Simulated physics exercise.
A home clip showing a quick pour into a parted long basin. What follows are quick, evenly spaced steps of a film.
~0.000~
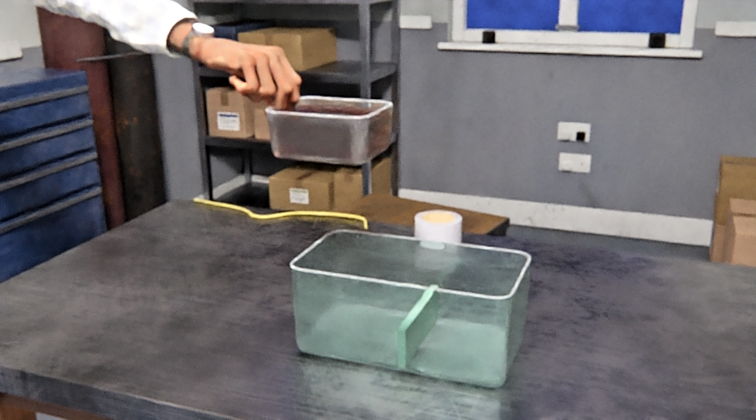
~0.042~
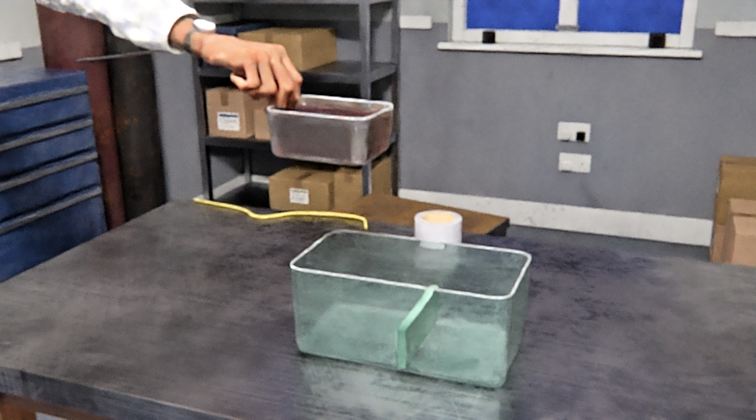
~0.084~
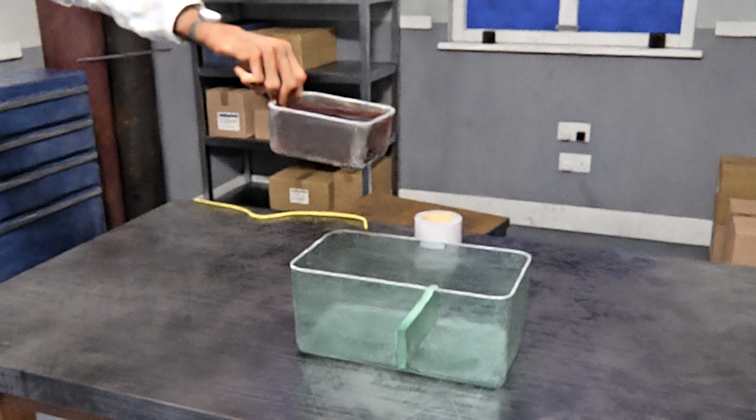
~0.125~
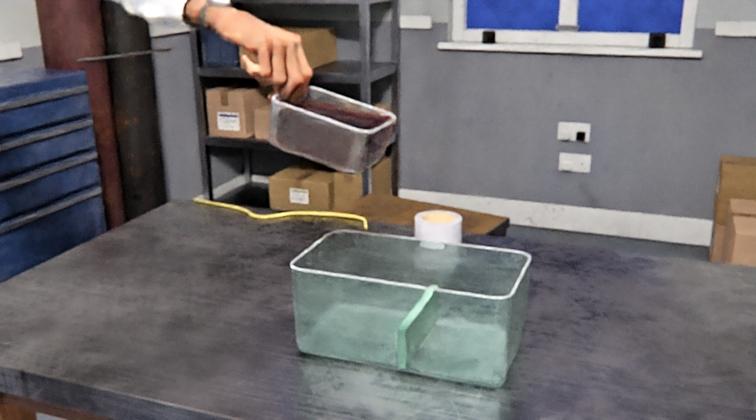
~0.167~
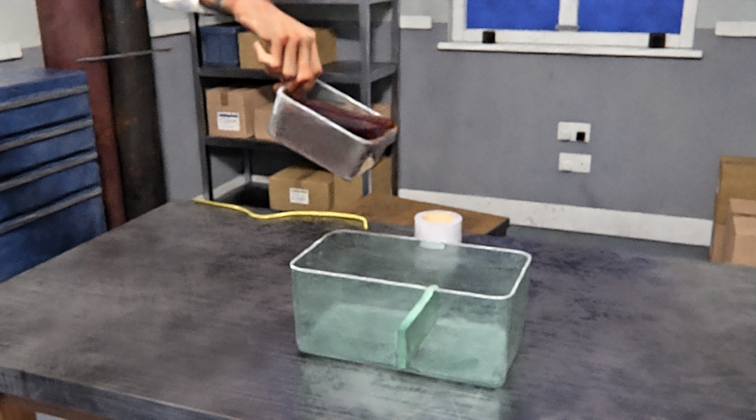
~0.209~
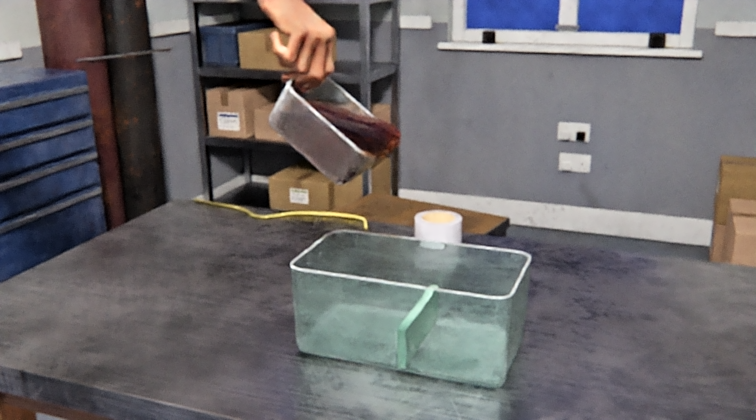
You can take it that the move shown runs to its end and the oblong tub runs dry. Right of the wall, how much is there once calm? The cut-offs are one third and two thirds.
A third to two thirds.
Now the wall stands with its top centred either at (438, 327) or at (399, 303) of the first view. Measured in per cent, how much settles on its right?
In turn some 30 and 75 in a hundred.
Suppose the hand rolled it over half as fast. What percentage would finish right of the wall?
Share on the right: Some 70 percent.
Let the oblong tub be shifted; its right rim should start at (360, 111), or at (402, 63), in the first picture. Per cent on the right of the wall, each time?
It works out to around 15 % and then around 70 %.
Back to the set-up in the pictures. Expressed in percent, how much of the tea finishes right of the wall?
Some 50 parts in a hundred.
After 0.46 s the tilt is 107° and 8 per cent is still to pour, 7 is left of the wall and 34 right of it.
After 0.64 s the tilt is 112° and 0 per cent is still to pour, 37 is left of the wall and 51 right of it.
After 0.82 s the tilt is 112° and 0 per cent is still to pour, 45 is left of the wall and 48 right of it.
After 1.03 s the tilt is 112° and 0 per cent is still to pour, 46 is left of the wall and 48 right of it.
In the end 46 per cent lies left of the wall, 48 right of it and 6 outside.
